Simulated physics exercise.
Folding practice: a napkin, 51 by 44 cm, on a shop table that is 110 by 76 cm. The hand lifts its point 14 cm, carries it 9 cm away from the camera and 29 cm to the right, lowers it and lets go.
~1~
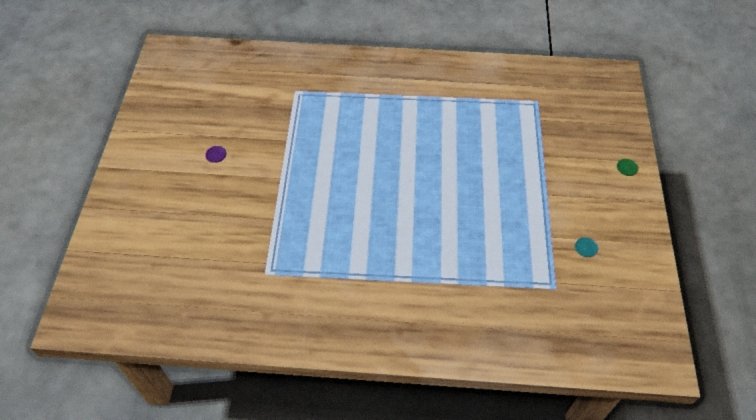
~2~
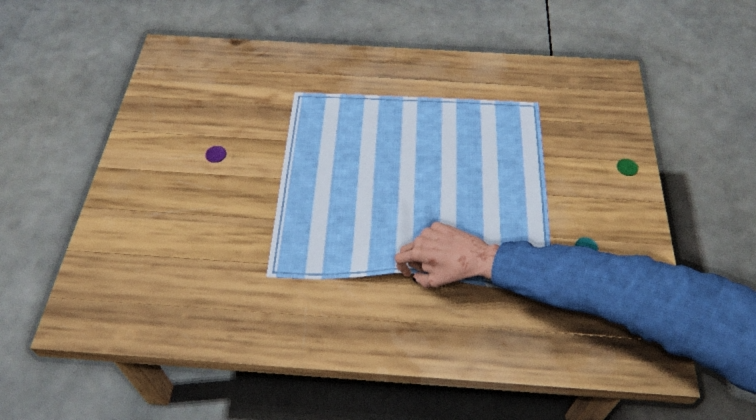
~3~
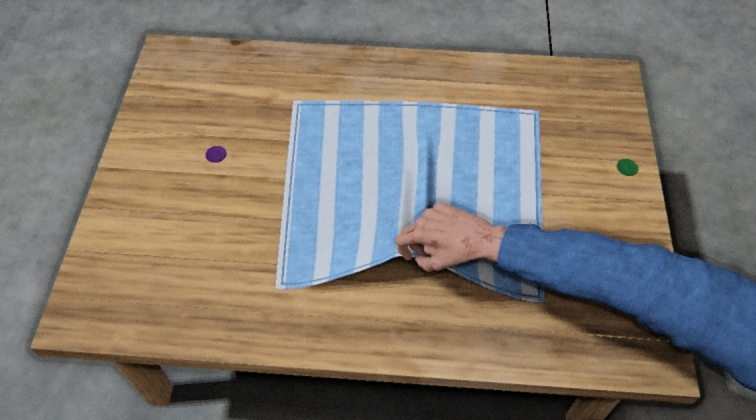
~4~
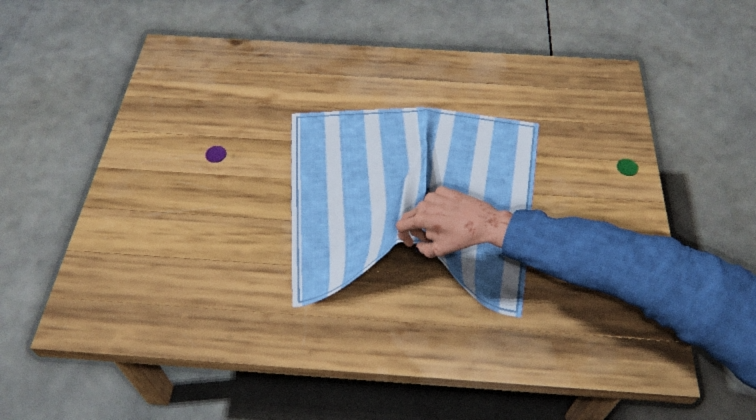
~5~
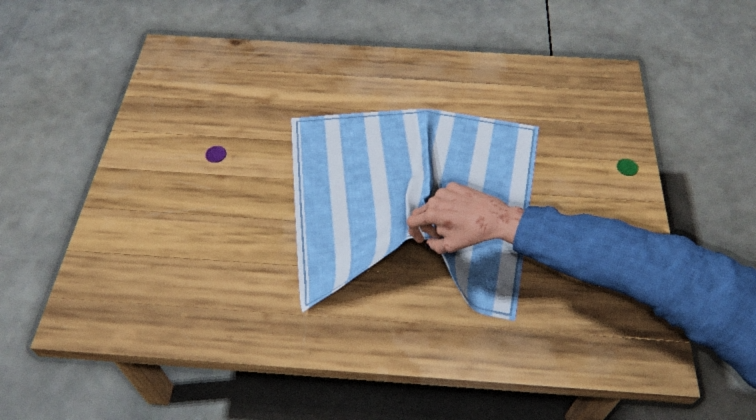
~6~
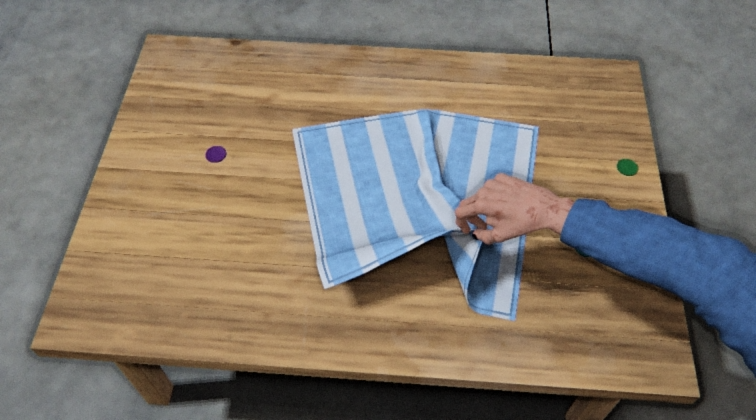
In the video, a hand reaches in from the right, pinches the near edge of a striped blue and white napkin on a wooden table, lifts it into a raised fold, and draws it to the right.
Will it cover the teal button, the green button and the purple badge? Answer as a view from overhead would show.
Result: Teal button ends under the cloth, green button stays uncovered, purple badge remains in the open.
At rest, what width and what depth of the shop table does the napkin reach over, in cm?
Some 50 cm across and 48 cm deep.
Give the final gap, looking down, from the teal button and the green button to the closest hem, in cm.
Roughly 0 cm, 18 cm.
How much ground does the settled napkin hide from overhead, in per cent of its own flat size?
About 60 %.
Next, 60 % of it is down, spanning 45 by 46 cm, above no small thing.
Then, 50 % of it is down, spanning 46 by 47 cm, above no small thing.
After that, 60 % of it is down, spanning 48 by 48 cm, above teal button.
Later, 60 % of it is down, spanning 49 by 48 cm, above teal button.
At the end, 60 % of it is down, spanning 49 by 48 cm, above teal button.
